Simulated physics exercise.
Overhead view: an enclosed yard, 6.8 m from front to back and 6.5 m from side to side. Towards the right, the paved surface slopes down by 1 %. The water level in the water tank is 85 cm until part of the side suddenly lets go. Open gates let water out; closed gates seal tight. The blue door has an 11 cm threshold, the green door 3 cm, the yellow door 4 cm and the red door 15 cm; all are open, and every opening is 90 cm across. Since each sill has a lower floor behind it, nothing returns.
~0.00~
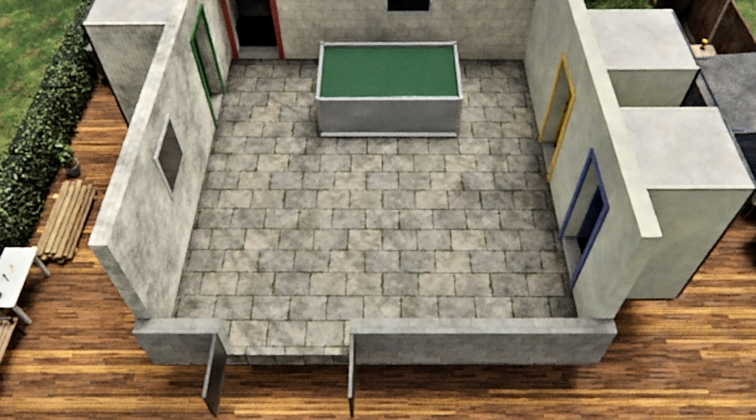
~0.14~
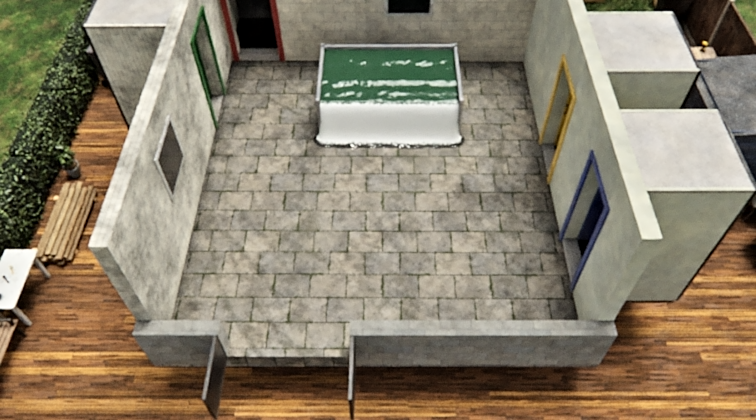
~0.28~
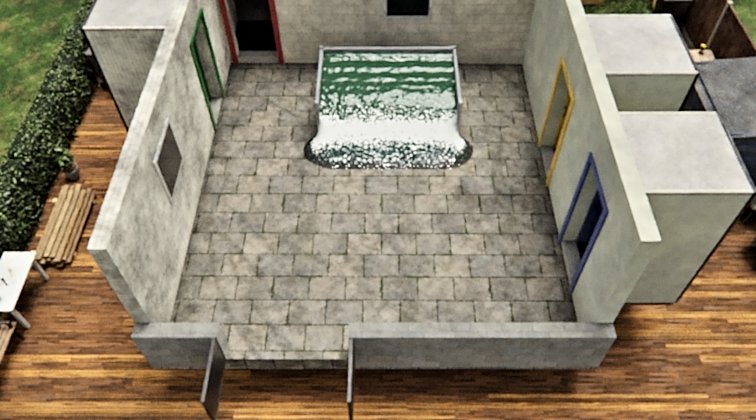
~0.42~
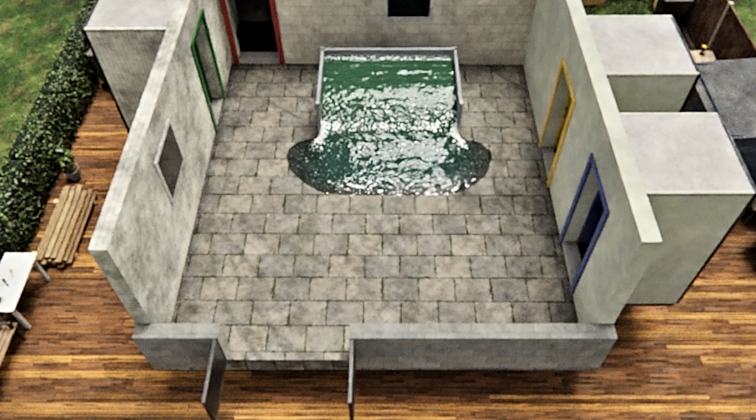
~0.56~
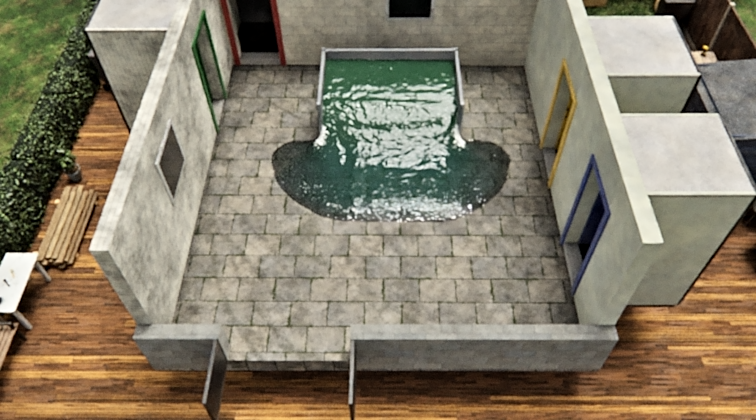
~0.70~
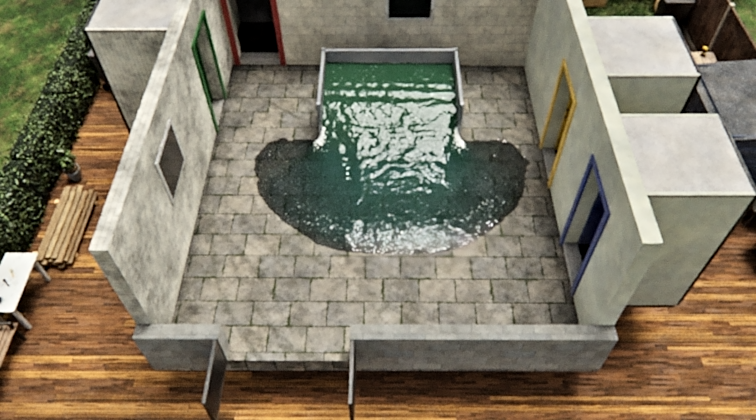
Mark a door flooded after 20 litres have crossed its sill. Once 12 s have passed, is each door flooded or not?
At that moment the blue door is flooded, the green door is not flooded, the yellow door is flooded, the red door is not flooded.
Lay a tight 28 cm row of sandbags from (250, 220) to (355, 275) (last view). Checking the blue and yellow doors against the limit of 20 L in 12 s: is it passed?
Checking the limit, blue is too much, yellow is too much.
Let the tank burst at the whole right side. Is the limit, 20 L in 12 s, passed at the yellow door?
Compared with the limit, yellow is more.
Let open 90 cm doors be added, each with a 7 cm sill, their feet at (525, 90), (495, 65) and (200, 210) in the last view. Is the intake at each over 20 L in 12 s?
Check each in turn: The first succeeds, the second succeeds, the third fails.
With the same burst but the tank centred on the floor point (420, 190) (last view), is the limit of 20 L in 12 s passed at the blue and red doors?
So the blue door tops the limit and the red door keeps within it.
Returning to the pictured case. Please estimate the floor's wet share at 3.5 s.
70 %.
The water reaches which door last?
That would be the red door.
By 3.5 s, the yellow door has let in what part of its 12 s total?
Some 5 per cent by then.
After 1.4 s water covers 60 % of the floor and is deepest (44 cm) near (387, 346); blue door 4 cm at the sill, 0 L in, green door not reached, yellow door 3 cm at the sill, 0 L in, red door not reached.
After 2.2 s water covers 70 % of the floor and is deepest (52 cm) near (572, 348); blue door 14 cm at the sill, 1 L in, green door not reached, yellow door 3 cm at the sill, 2 L in, red door not reached.
After 3.5 s water covers 70 % of the floor and is deepest (32 cm) near (572, 348); blue door 25 cm at the sill, 42 L in, green door not reached, yellow door 3 cm at the sill, 2 L in, red door not reached.
After 7.0 s water covers 80 % of the floor and is deepest (20 cm) near (526, 76); blue door 9 cm at the sill, 104 L in, green door not reached, yellow door 6 cm at the sill, 35 L in, red door not reached.
After 12.0 s water covers 100 % of the floor and is deepest (10 cm) near (545, 167); blue door 6 cm at the sill, 104 L in, green door 6 cm at the sill, 2 L in, yellow door 10 cm at the sill, 50 L in, red door 8 cm at the sill, 0 L in.
